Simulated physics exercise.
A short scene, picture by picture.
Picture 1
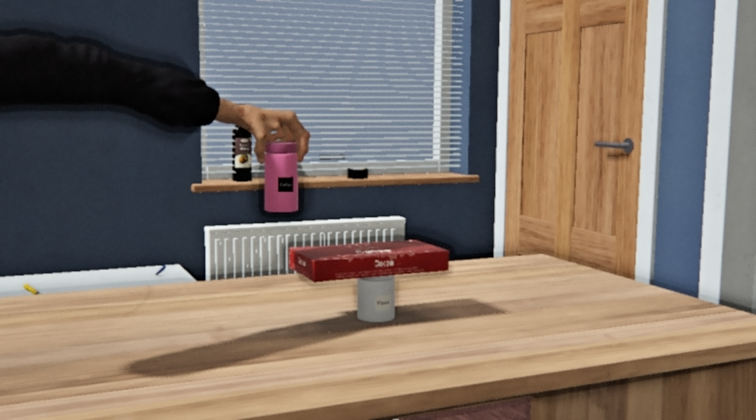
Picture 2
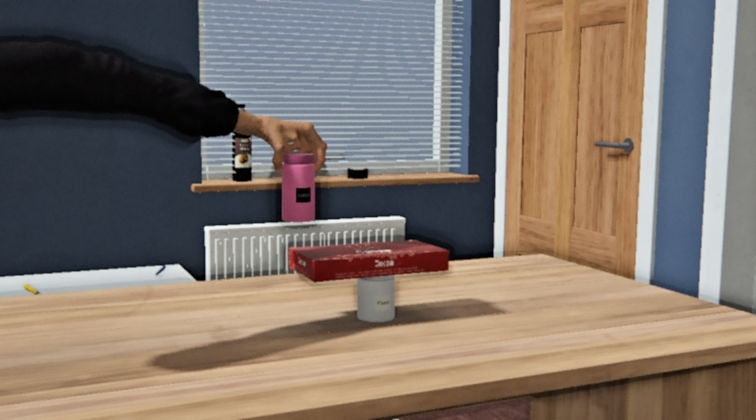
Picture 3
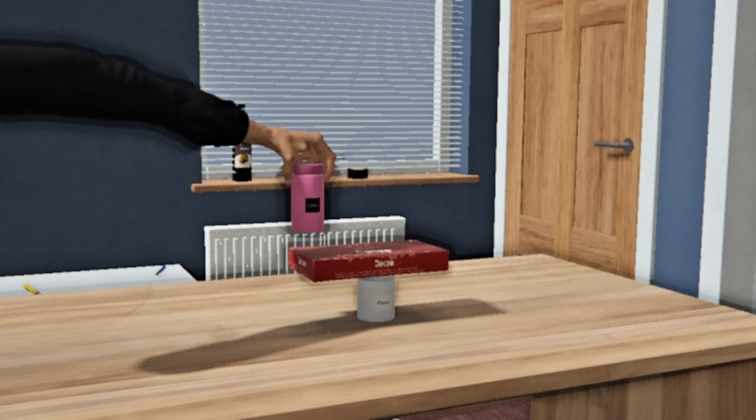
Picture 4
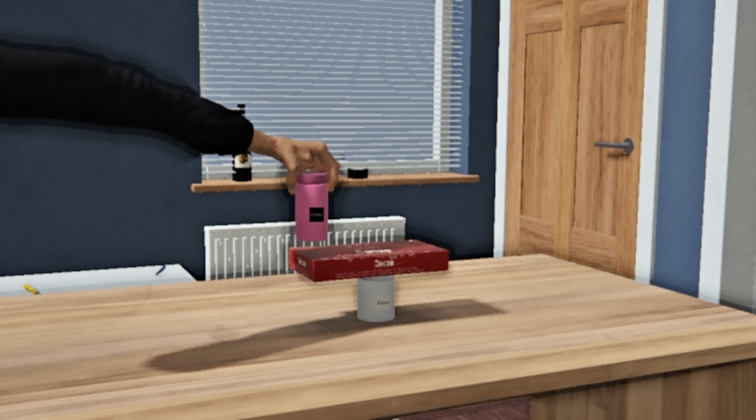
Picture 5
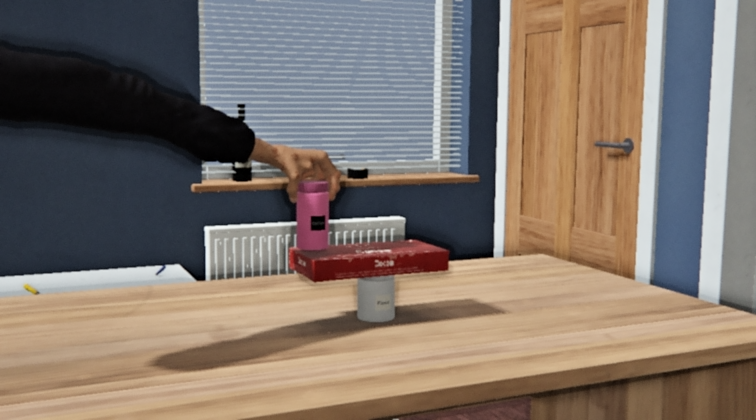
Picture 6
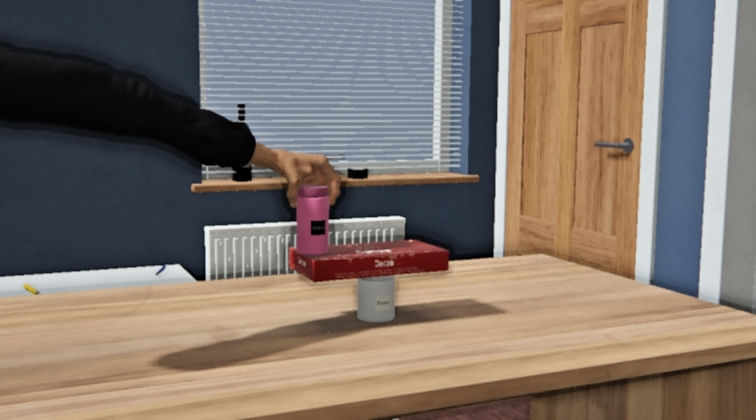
A hand lowers a pink jar onto the left end of a red packet.
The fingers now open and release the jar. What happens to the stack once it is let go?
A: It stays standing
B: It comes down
Answer: B.
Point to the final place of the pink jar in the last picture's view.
Look near (226, 320) in the final picture.
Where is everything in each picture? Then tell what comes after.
On its way; pink jar (281, 177); red packet (369, 259), in the first picture.
On its way; pink jar (299, 187); red packet (369, 259), in the second picture.
On its way; pink jar (308, 197); red packet (369, 259), in the third picture.
On its way; pink jar (312, 207); red packet (369, 259), in the fourth picture.
On its way; pink jar (313, 215); red packet (369, 259), in the fifth picture.
Set down, still held; pink jar (313, 220); red packet (369, 259), in the sixth picture.
Then, 0.40 s on from there, pink jar now fallen; red packet turned 44° from how it was put.
Then, 0.50 s on from there, red packet turned 55° from how it was put.
Then, 0.60 s on from there, red packet turned 46° from how it was put.
Then, 0.90 s on from there, red packet now fallen.
In the end, fallen, red packet and pink jar; white jar unmoved. At the end, from the last picture's camera, pink jar near (226, 320). The stack loses its balance.
